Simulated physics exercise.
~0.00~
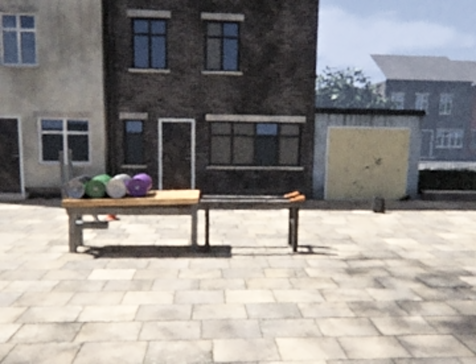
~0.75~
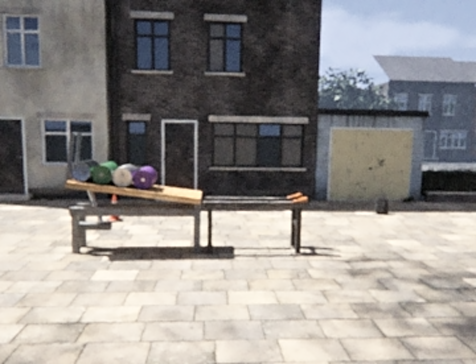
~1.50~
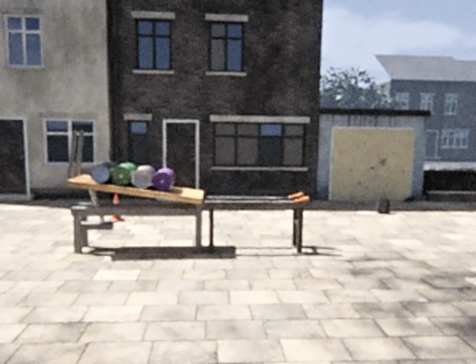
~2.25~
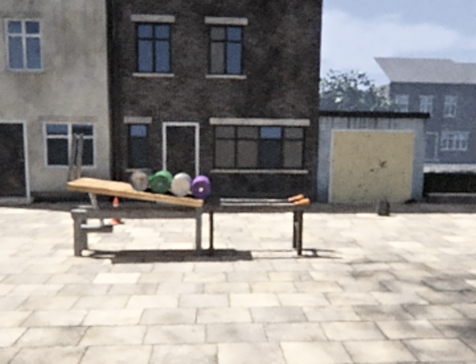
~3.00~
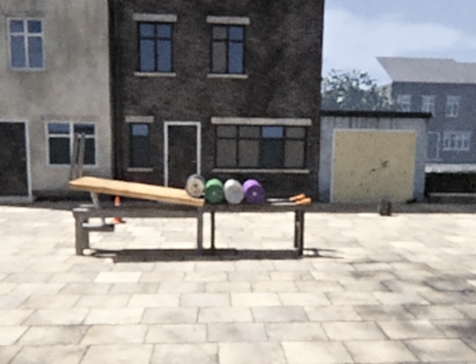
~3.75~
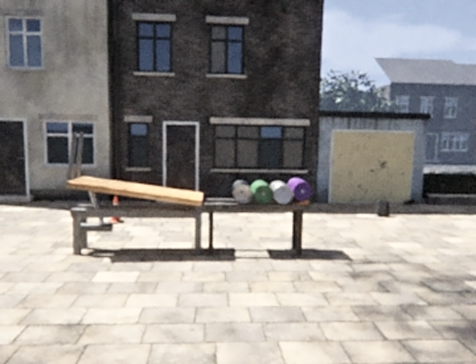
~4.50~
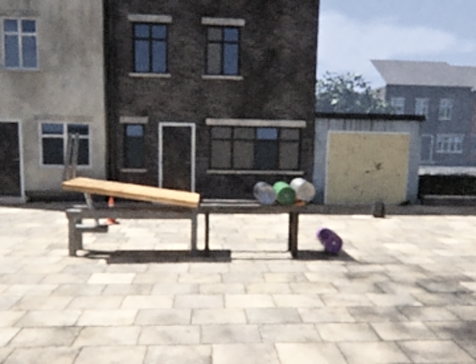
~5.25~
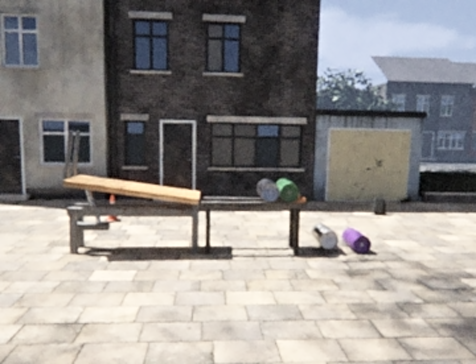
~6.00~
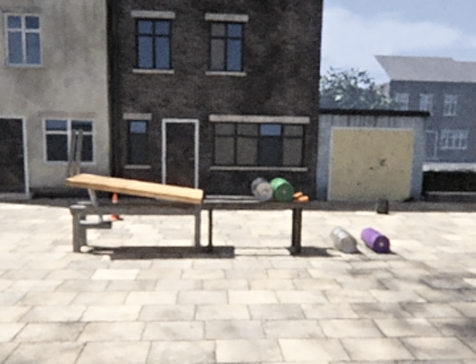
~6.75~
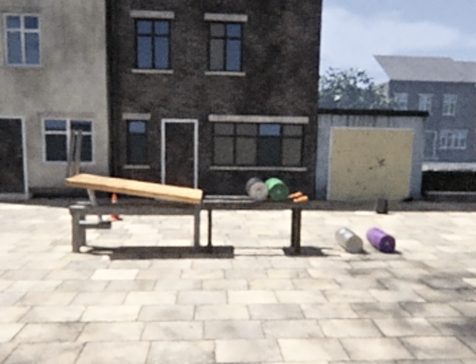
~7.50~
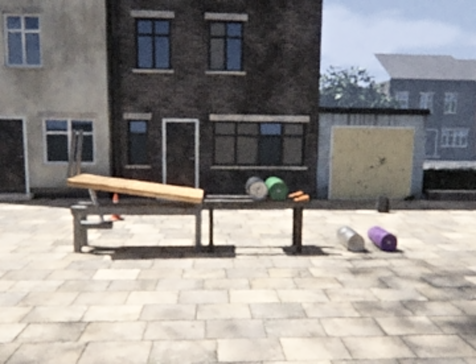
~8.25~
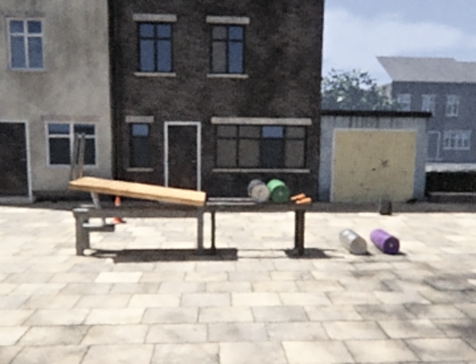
Four kegs, one grey, one green, one whitish and one purple at the right, sit in a row on a wooden deck at the left of a long table, seen from the side across a paved yard before brick houses. The deck's left end rises, and the kegs roll right down the slope onto the level rack. They reach the small orange stop at its far end, where the purple keg goes over and drops to the paving. The whitish one follows it down. The green and grey kegs roll back slightly and settle on the rack, while the other two lie on the ground to the right.
